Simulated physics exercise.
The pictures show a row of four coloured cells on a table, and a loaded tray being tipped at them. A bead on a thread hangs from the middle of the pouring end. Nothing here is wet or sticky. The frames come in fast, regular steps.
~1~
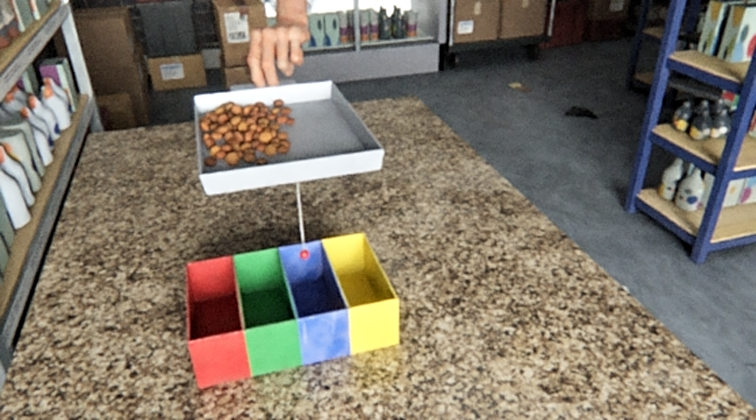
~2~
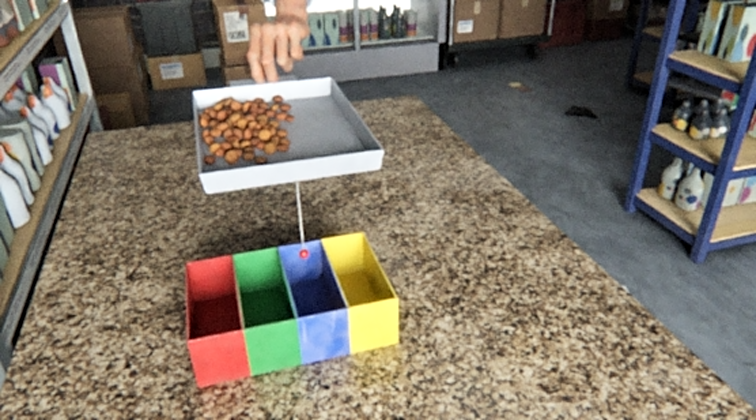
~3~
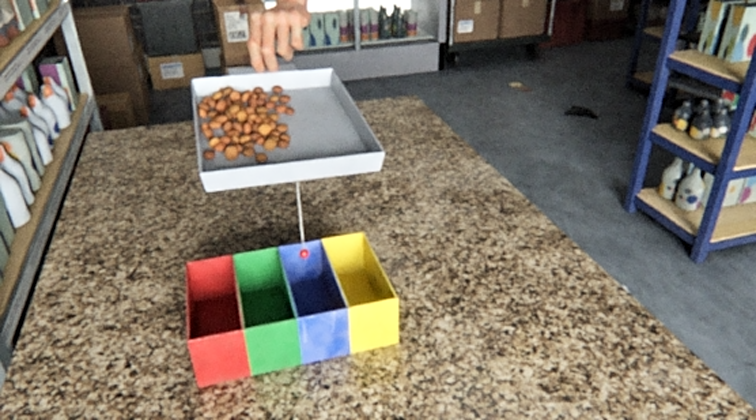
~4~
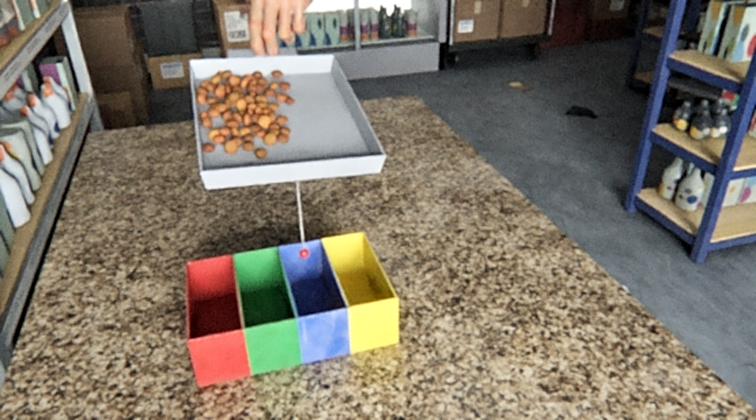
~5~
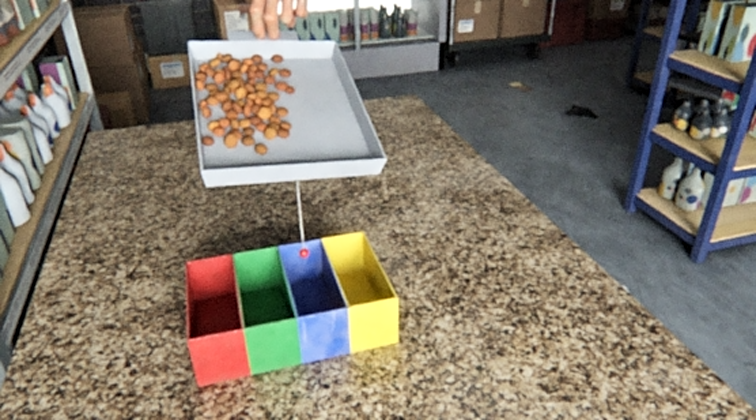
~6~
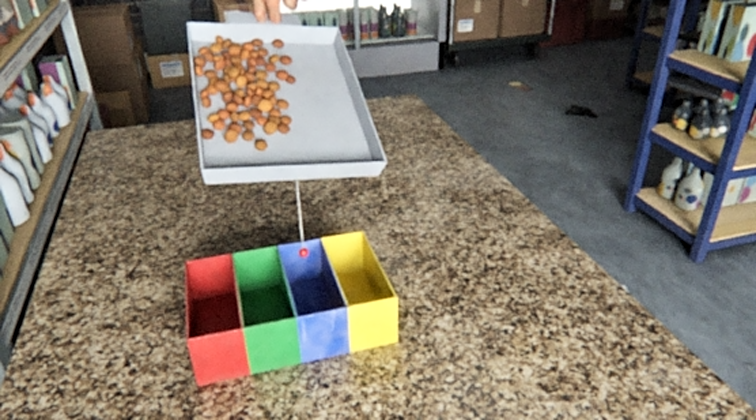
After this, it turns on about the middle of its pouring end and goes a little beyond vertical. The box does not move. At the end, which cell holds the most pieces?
The yellow cell gets the most.
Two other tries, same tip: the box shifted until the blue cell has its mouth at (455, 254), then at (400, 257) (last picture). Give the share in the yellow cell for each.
The first gives 0 %, the second 0 %.
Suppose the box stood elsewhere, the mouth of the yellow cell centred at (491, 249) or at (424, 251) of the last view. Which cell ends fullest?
One: The cell in red. Two: That blue cell.
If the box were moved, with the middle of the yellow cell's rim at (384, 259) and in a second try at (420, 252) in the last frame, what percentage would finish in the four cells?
In turn 90 and 90 in a hundred.
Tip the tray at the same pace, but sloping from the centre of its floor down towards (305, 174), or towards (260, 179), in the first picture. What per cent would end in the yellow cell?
The first gives 30 %, the second 0 %.
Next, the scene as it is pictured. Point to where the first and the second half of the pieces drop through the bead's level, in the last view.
Around (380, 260) and then (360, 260).
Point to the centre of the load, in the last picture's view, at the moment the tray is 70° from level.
Close to (328, 169).
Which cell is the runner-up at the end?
The runner-up: Blue.
Soon, tray tipped steeply; most on the tray; a small part falling or outside the box.
A while on, tray tipped past a quarter turn; about a quarter on the tray; about a quarter in the yellow cell; a small part in the blue cell; a stray few in the green cell; about a third falling or outside the box.
Towards the end, tray tipped past a quarter turn; about a third in the yellow cell; about a quarter in the blue cell; a stray few in the green cell; about a third falling or outside the box.
Finally, tray tipped past a quarter turn; about a third in the yellow cell; about a quarter in the blue cell; a stray few in the green cell; none in the red cell; about a third outside the box.
